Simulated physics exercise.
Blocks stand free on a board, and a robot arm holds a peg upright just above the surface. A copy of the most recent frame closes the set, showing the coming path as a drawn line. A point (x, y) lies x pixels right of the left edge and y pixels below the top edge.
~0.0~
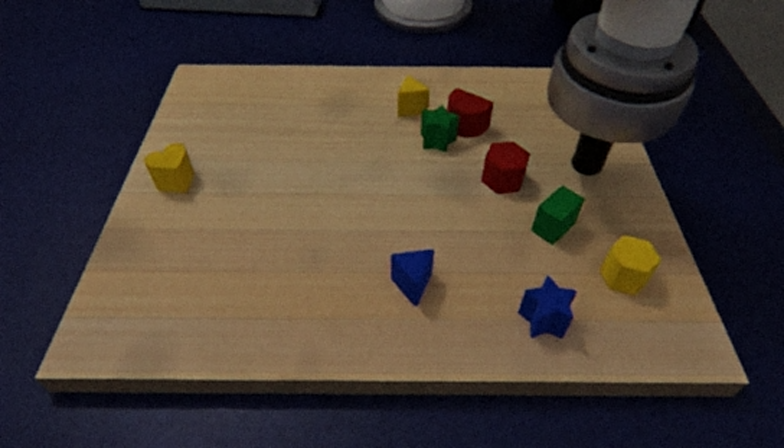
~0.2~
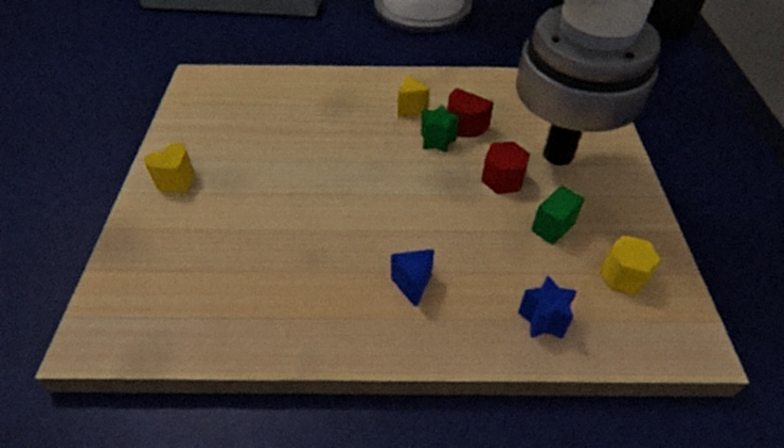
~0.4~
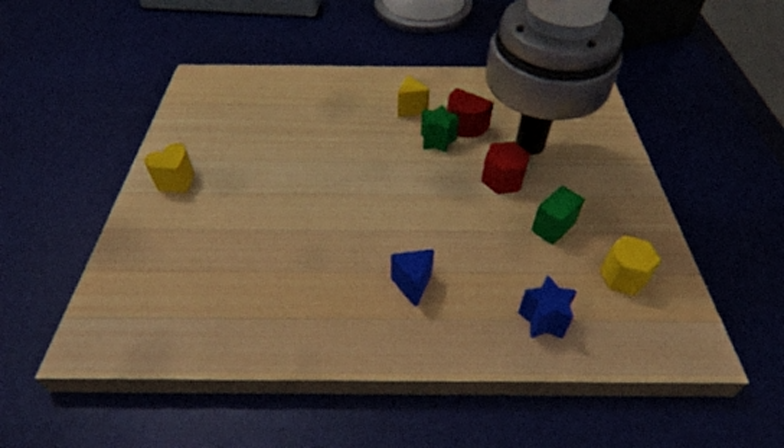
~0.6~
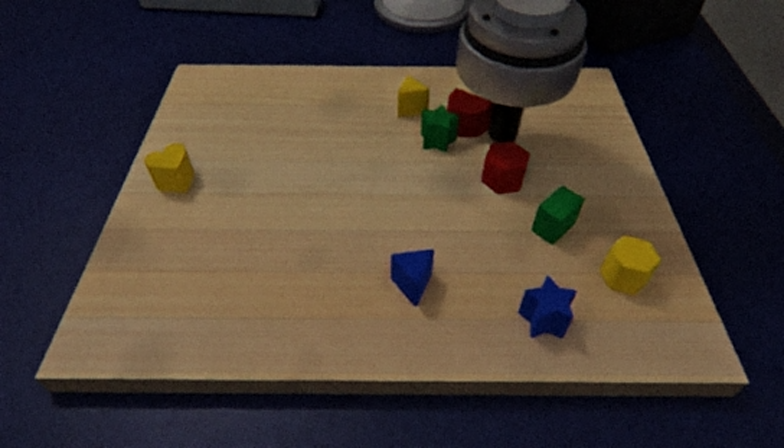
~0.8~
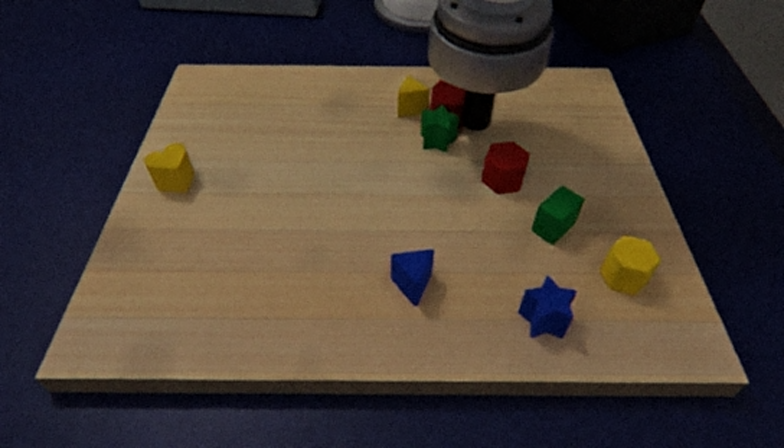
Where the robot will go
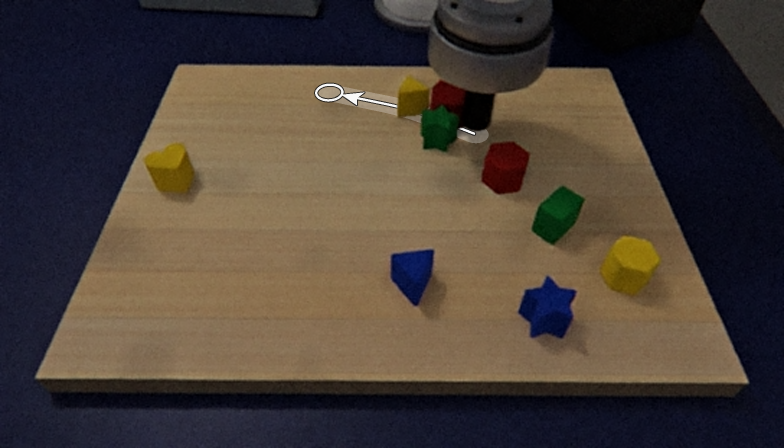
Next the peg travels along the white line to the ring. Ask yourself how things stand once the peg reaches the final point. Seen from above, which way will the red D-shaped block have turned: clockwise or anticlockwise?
From above, the turn goes clockwise.
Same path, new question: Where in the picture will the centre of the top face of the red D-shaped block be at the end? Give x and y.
The centre of its top will be at (402, 62).
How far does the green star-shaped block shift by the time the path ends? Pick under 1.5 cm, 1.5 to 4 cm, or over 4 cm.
The answer is under 1.5 cm.
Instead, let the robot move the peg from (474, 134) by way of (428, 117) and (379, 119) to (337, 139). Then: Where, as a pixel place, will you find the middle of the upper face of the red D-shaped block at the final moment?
Its top middle: (413, 69).
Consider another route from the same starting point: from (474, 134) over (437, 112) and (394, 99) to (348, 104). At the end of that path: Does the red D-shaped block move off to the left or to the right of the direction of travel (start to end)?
It shifts rightward.
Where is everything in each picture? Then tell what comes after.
Lower end of the peg (587, 165), tops of blocks, yellow triangular block (412, 85), green star-shaped block (440, 116), red D-shaped block (468, 101), red hexagonal block (508, 154), in the first frame.
Peg (558, 156), blocks as before, in the second frame.
Peg (530, 145), blocks as before, in the third frame.
Peg (503, 134), blocks as before, in the fourth frame.
Peg (476, 122), yellow triangular block (412, 85), green star-shaped block (440, 116), red D-shaped block (451, 93), red hexagonal block (508, 154), in the fifth frame.
The drawn path runs from (474, 134) through (426, 115) and (378, 102) to (329, 92).
What follows on the original path. One third of the way, peg (426, 103); yellow triangular block (387, 76), turned 105° anticlockwise; red D-shaped block (413, 71), turned 35° clockwise.
Two thirds of the way, peg (377, 91); yellow triangular block (353, 66), turned 100° anticlockwise; red D-shaped block (402, 62), turned 65° clockwise.
At the end, peg (328, 81); yellow triangular block (326, 53), turned 20° anticlockwise; green star-shaped block not moved; red D-shaped block (402, 62), turned 65° clockwise; red hexagonal block not moved.
